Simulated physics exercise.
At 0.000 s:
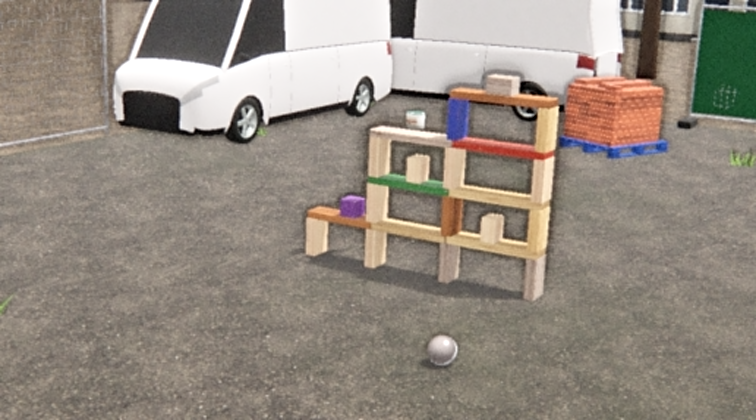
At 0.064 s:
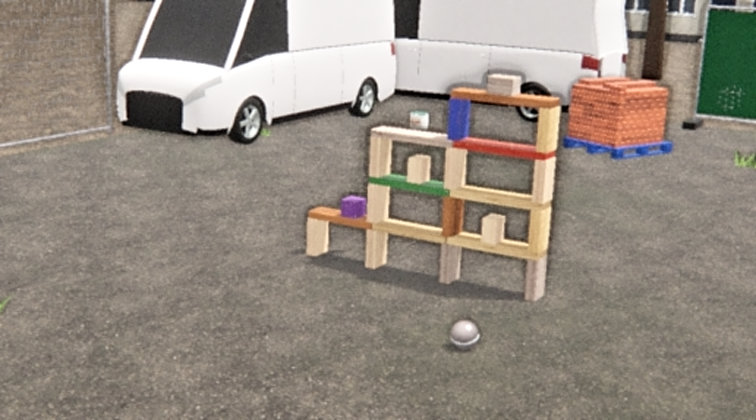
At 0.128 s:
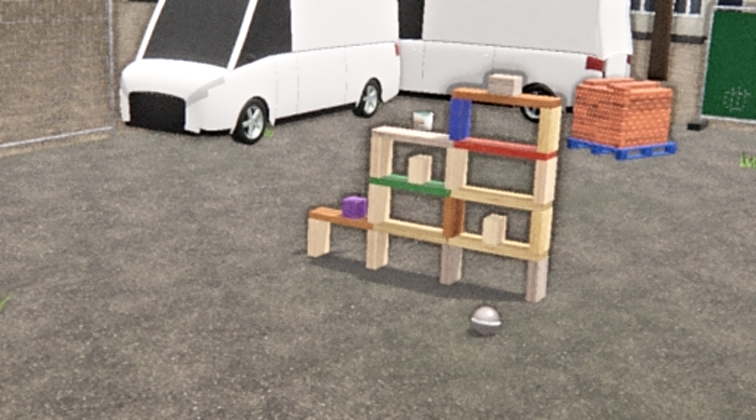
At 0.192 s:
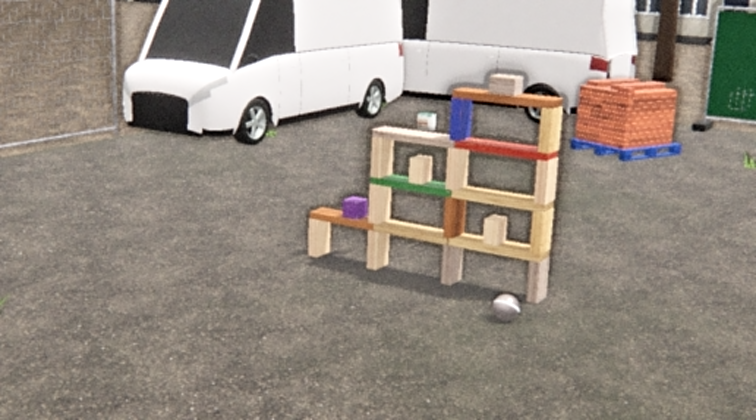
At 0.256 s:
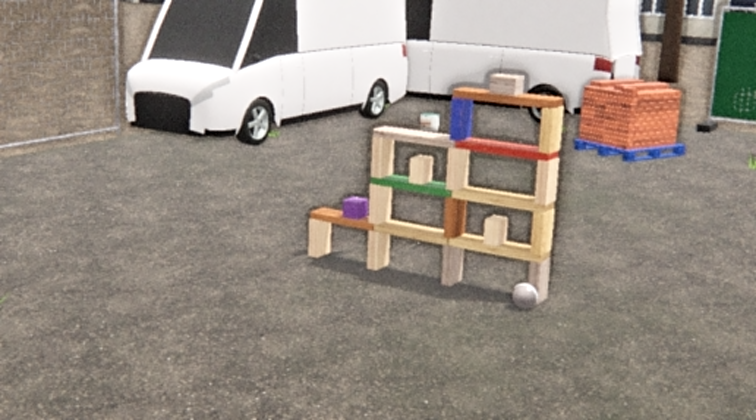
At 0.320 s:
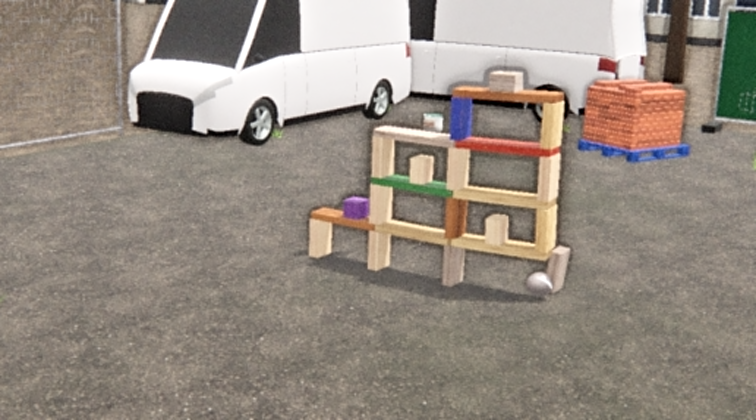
In a paved yard with white vans parked behind, a shiny ball rolled away to the right toward a stepped frame of wooden blocks and struck its right-hand bottom post, knocking it askew.
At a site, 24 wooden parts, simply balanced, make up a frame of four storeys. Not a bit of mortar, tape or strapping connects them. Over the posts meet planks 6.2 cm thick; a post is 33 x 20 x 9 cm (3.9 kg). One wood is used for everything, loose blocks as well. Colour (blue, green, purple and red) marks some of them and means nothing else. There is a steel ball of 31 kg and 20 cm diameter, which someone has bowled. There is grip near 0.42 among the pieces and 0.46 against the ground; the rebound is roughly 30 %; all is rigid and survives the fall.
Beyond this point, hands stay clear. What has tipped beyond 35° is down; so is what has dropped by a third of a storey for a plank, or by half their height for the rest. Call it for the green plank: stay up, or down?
Down.
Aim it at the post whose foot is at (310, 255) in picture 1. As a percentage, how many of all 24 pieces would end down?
Under that change the share is 10 in a hundred.
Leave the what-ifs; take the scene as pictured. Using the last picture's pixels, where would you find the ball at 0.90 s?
Look close to (627, 229).
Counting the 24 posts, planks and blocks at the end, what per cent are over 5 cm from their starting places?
Shifted share: 100 %.
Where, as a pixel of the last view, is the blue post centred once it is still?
I'd say its middle settles close to (433, 298).
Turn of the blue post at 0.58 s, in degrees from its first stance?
About 15°.
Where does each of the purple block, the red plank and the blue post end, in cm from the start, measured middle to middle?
So purple shifts 80 cm, red shifts 110 cm and blue shifts 140 cm.
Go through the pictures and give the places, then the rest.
In the first picture (each place is the centre of the face we see best; the camera moves round a little), ball (442, 350) 1.47 m from contact, 5.6 m/s; green plank (407, 186); blue post (453, 120); red plank (497, 150); all as stacked.
The second picture shows ball (465, 335) 1.11 m from contact, 5.6 m/s; green plank (408, 186).
The third picture shows ball (486, 321) 75 cm from contact, 5.6 m/s; green plank (408, 187).
The fourth picture shows ball (506, 308) 38 cm from contact, 5.6 m/s; green plank (409, 187).
The fifth picture shows ball (525, 296) after contact, 5.6 m/s; green plank (410, 187).
The sixth picture shows ball (540, 285) after contact, 3.9 m/s; green plank (410, 187); red plank (502, 149) moved 17 mm; blue post (456, 119); steepest lean 7°, the post at (562, 271); 10 have shifted.
By 0.58 s, ball still moving; 10 of the 24 pieces down; green plank moved 13 mm; red plank tilted 27°, 15 cm lower.
By 0.90 s, ball still moving; 15 of the 24 pieces down; green plank tilted 19°, 8 cm lower; blue post tilted 51°, 53 cm lower.
By 1.32 s, ball still moving; 18 of the 24 pieces down; green plank tilted 15°, 17 cm lower; red plank on its side.
By 1.78 s, ball still moving; 24 of the 24 pieces down; green plank tilted 4°, 47 cm lower; red plank upside down.
When it is over (3.1 s), ball rolling away; 24 of the 24 pieces down; green plank tilted 13°, 50 cm lower; red plank upside down; blue post on its side. In pixels of the last frame, middles, green plank near (346, 233), red plank near (509, 293).
